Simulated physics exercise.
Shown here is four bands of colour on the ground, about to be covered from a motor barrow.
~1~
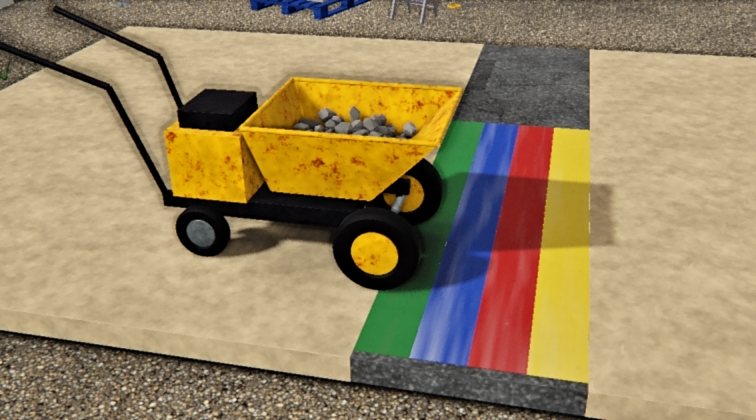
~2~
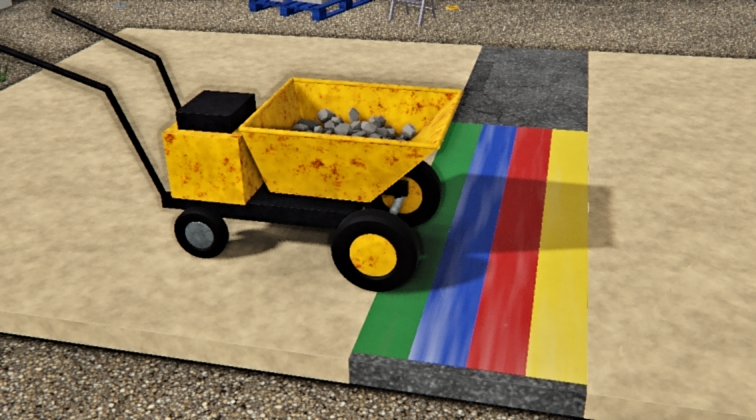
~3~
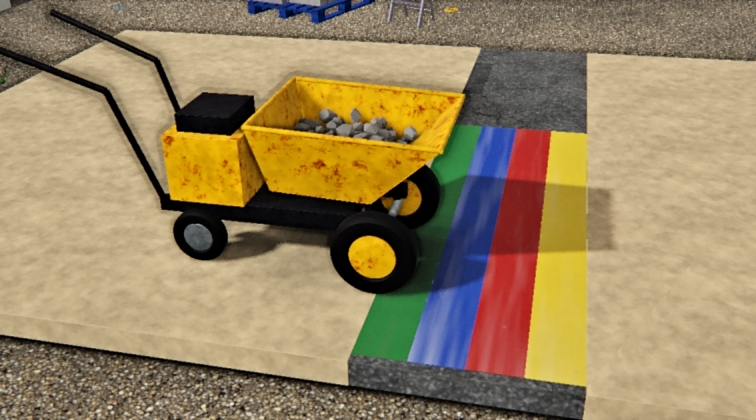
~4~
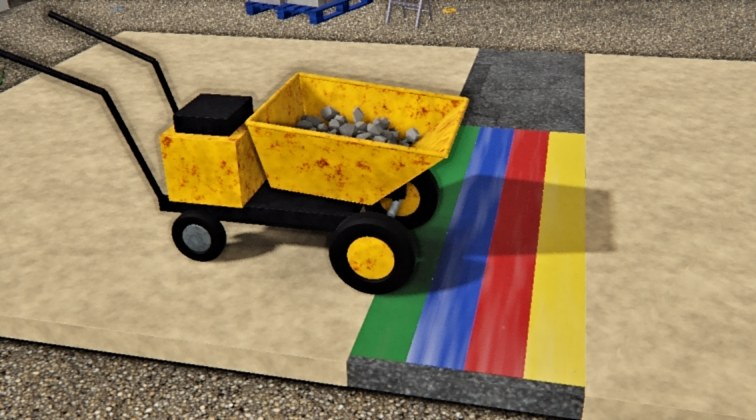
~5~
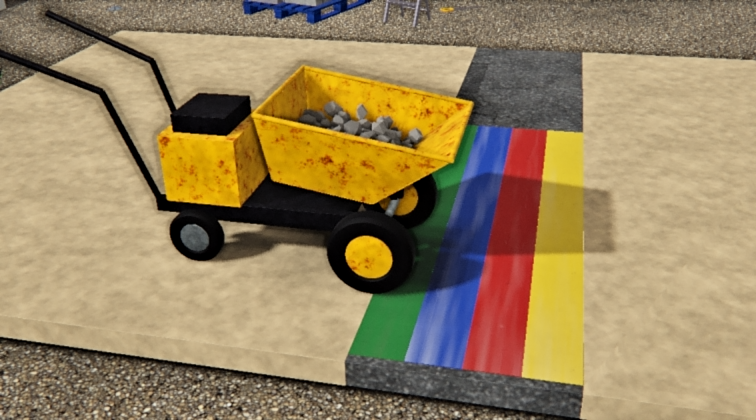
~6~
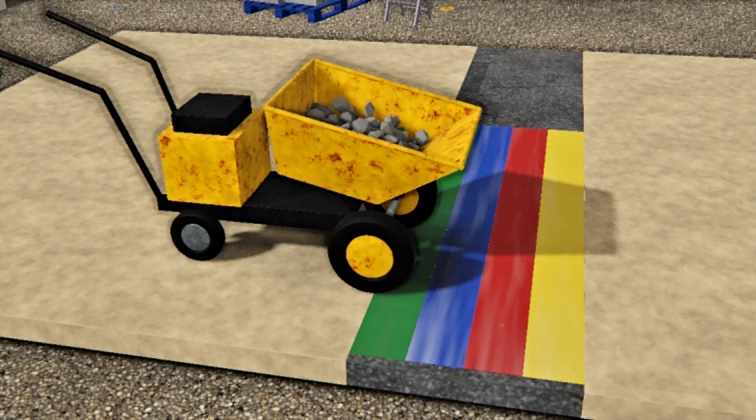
The yellow skip of a motor barrow, loaded with broken grey stones, starts level and then tilts slightly forward to the right, while the wheels stay beside green, blue, red and yellow strips on the ground.
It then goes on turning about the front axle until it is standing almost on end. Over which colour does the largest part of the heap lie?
Over the yellow one.
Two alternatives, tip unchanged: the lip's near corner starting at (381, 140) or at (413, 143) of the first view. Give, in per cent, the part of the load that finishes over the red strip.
Try 1 about 40 %, try 2 about 40 %.
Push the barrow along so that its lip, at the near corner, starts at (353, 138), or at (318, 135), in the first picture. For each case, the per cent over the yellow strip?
First spot: Roughly 10 percent; second spot: Roughly 0 percent.
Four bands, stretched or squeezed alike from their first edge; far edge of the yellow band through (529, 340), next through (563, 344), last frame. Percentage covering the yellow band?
First case 10 per cent, second case 40 per cent.
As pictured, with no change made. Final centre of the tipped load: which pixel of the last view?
About (560, 267).
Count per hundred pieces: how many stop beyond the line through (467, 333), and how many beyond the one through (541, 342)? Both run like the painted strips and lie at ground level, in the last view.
Close to 70 % and 40 %, in that order.
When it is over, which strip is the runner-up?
Second: That red strip.
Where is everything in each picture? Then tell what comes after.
Lip of the skip at (437, 144), level; top of the load at (344, 139), broken stones; green strip at (395, 316); blue strip at (448, 323); red strip at (503, 330); yellow strip at (560, 337), in the first frame.
Lip of the skip at (437, 147), level; top of the load at (344, 140), in the second frame.
Lip of the skip at (440, 151), tipped barely; top of the load at (345, 141), in the third frame.
Lip of the skip at (445, 156), tipped barely; top of the load at (329, 140), in the fourth frame.
Lip of the skip at (451, 160), tipped a little; top of the load at (316, 131), in the fifth frame.
Lip of the skip at (461, 167), tipped a little; top of the load at (324, 127); green strip at (391, 319); blue strip at (444, 325); red strip at (499, 332); yellow strip at (556, 339), in the sixth frame.
Soon, skip tipped steeply; all in the skip.
A while on, skip tipped right over; most in the skip; a small part over the red strip; a small part over the yellow strip.
Towards the end, skip tipped right over; about a third in the skip; a small part over the red strip; about half over the yellow strip; a small part off the paint.
Finally, skip tipped right over; about a third in the skip; none over the green strip; none over the blue strip; a small part over the red strip; about a third over the yellow strip; a small part off the paint.
